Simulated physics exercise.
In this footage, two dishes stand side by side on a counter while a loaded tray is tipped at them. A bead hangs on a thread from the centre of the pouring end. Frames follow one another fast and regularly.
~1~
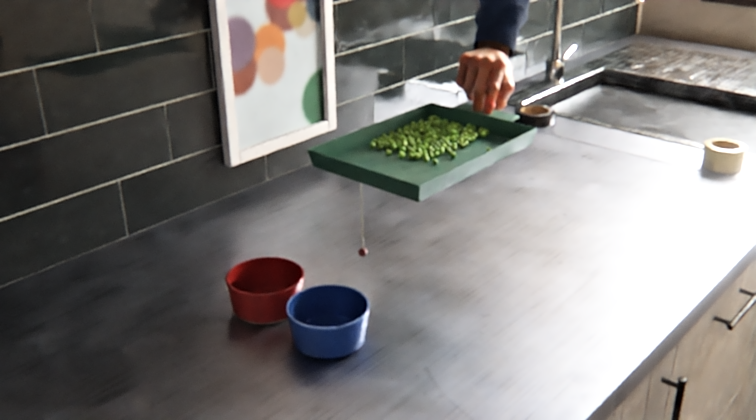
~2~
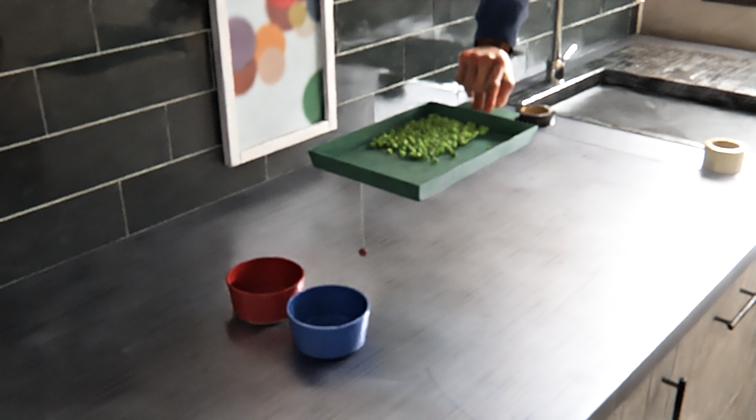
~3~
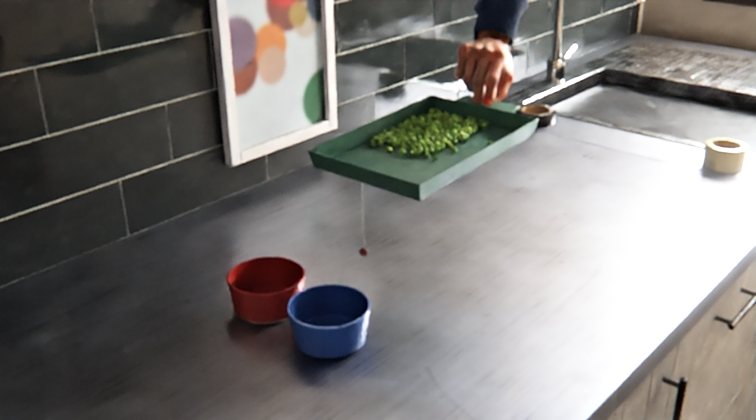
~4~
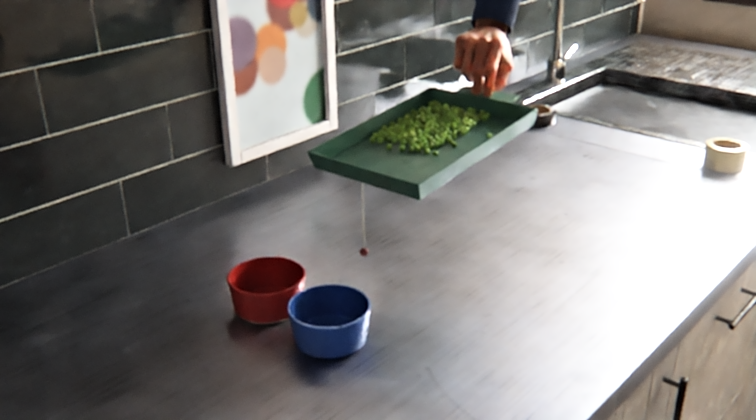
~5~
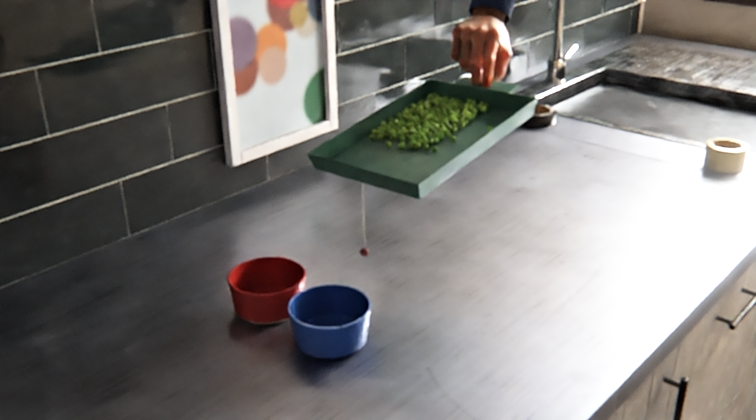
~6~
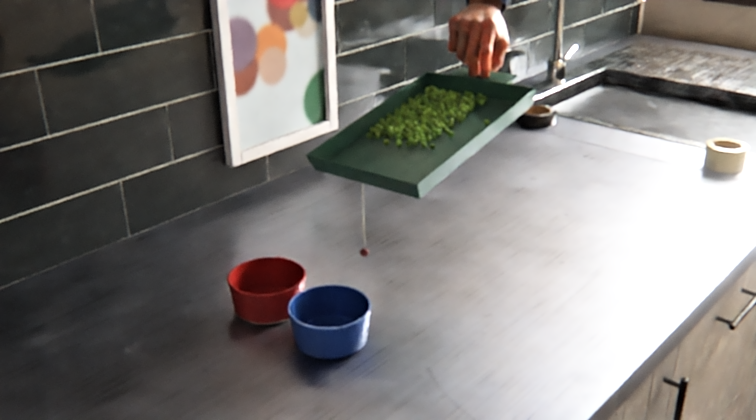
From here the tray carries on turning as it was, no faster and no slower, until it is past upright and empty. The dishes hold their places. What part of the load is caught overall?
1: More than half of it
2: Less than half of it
Less than half of it.
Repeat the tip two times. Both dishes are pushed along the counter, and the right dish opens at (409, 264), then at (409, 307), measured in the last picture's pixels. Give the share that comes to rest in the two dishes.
The first try yields 0% and the second yields 20%.
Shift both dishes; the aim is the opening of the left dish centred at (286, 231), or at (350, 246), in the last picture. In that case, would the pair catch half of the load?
Try 1: A lesser share; try 2: A lesser share.
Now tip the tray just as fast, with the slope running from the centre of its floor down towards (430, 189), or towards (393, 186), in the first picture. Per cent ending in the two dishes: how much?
About 0 % and 10 %.
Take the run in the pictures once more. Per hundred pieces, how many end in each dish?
Per hundred pieces: Left dish roughly 10, right dish roughly 0.
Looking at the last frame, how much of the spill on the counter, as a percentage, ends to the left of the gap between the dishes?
40 per cent, roughly.
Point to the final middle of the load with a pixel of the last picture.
About pixel (302, 286).
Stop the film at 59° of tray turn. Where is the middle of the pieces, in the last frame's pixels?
I'd put it at about (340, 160).
Just after the last frame, tray tipped steeply; almost all on the tray; just a few in the left dish; just a few outside both.
A moment on, tray tipped right over; roughly a quarter on the tray; just a few in the right dish; about a tenth in the left dish; roughly a third outside both; roughly a quarter in the air.
Further on, tray tipped past a quarter turn; just a few in the right dish; about a tenth in the left dish; the larger part outside both.
When it is over, tray tipped past a quarter turn; just a few in the right dish; about a tenth in the left dish; the larger part outside both.
